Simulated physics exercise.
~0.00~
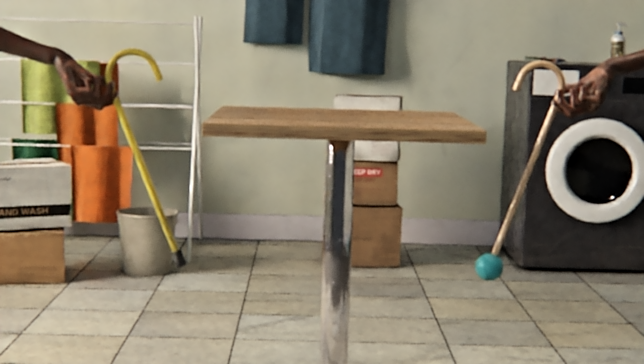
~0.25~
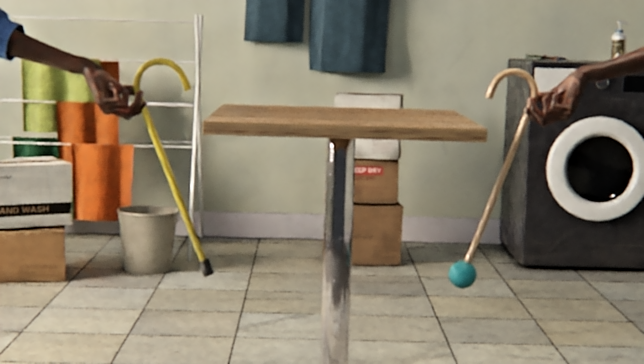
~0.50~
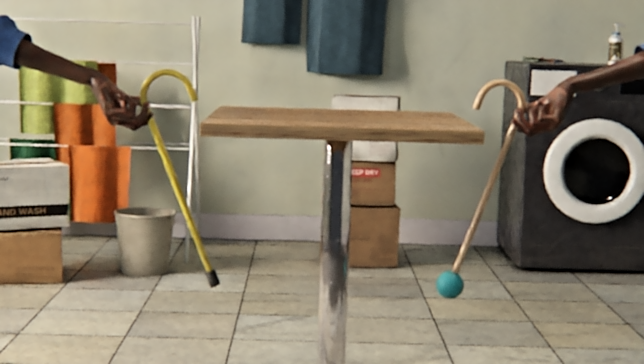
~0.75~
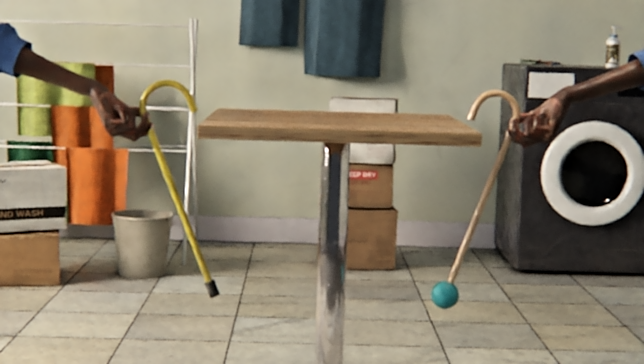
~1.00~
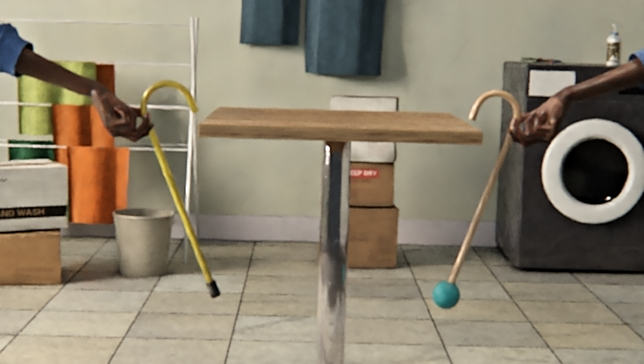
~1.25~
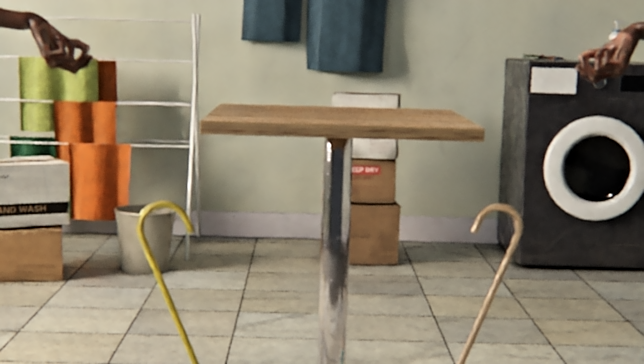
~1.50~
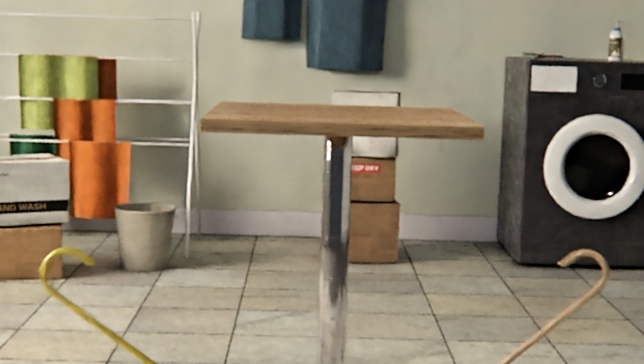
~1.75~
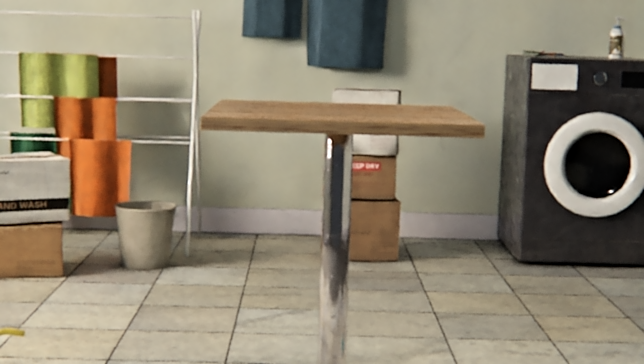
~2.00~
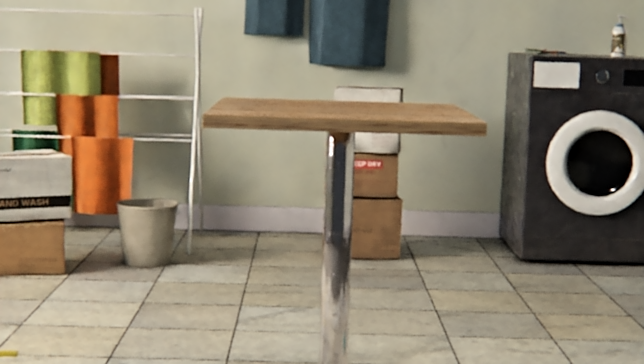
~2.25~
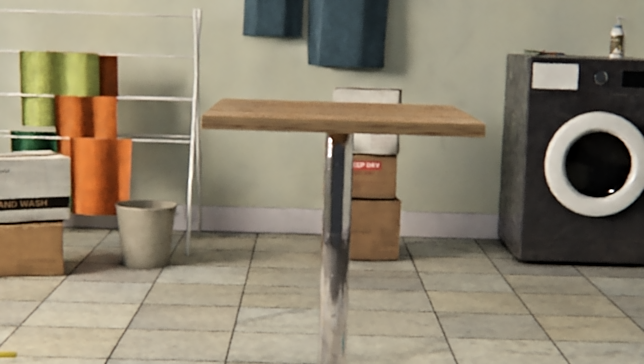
Two hooked canes move toward a table's edges, are released, and fall to the floor.
